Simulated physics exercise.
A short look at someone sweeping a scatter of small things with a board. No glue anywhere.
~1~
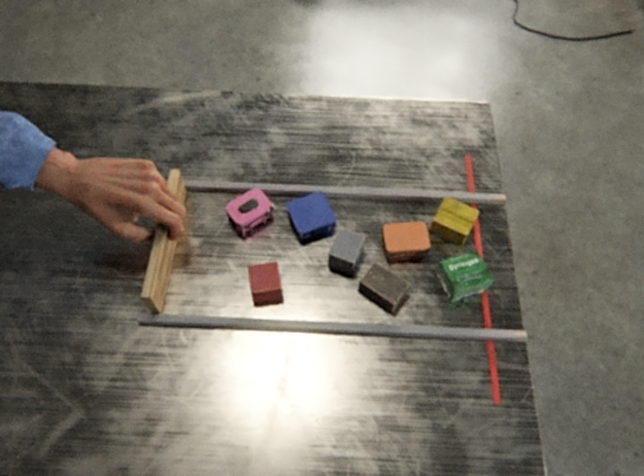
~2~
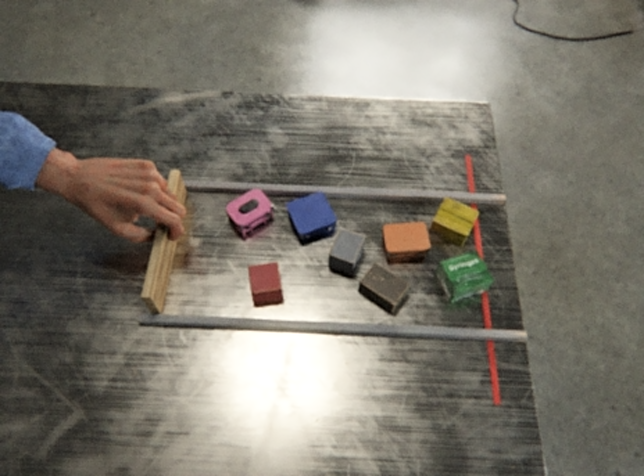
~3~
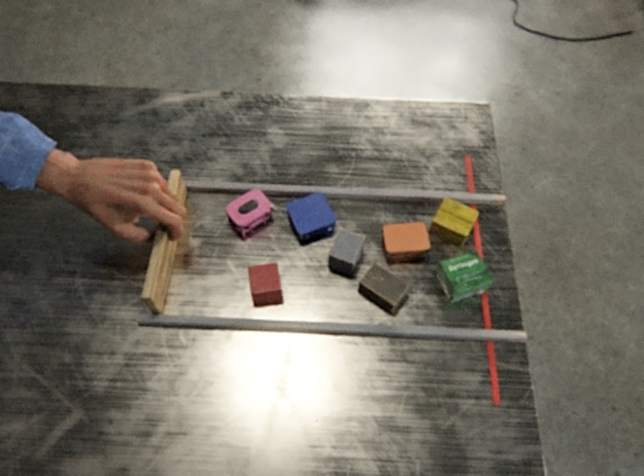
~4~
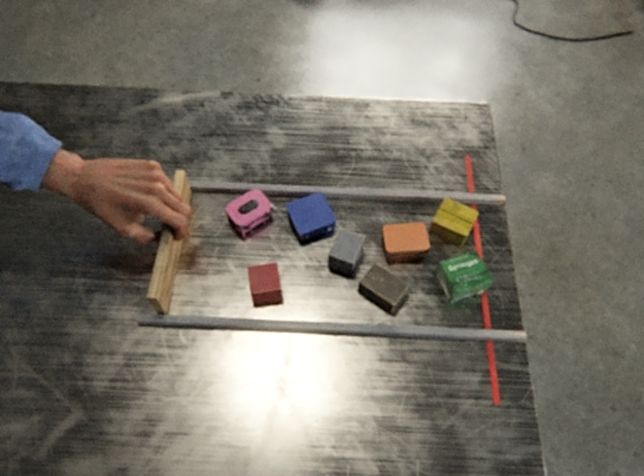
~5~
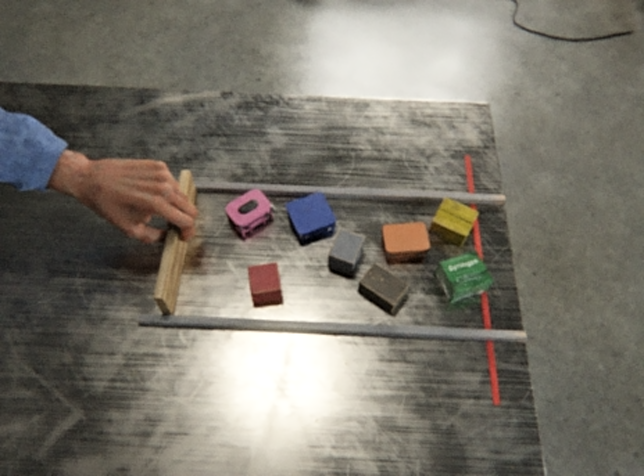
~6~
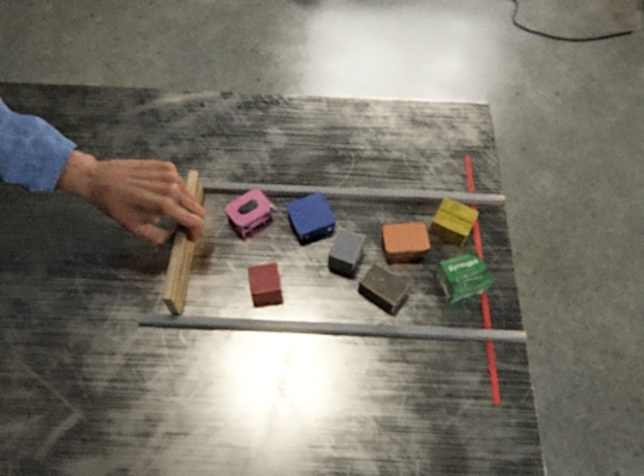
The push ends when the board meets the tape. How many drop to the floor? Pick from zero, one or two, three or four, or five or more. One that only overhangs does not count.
Here the number that fall off is five or more.
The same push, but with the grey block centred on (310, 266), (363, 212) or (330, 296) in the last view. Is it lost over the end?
Place by place, it stays on; drops off; comes down.
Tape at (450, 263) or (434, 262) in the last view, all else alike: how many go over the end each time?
Down on the floor: 2 and 1.
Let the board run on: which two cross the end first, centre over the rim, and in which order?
In order: The yellow box, then the green box.
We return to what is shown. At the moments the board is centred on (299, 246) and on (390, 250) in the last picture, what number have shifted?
At the one place 3, at the other 8.
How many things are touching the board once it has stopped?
It touches 3.
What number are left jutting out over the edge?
That would be 0.
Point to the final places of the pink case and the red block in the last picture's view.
The pink case at (491, 215), the red block at (502, 295).
Early on, none off yet; green box at rest near (463, 277); yellow box at rest near (453, 222); orange case at rest near (404, 242).
A while later, none off yet; green box travelled a little near (475, 275); yellow box travelled a little near (473, 220); orange case travelled about its own width near (432, 247).
Finally, the number that fall off is five or more; lost, blue case, black block, orange case, yellow box and green box.
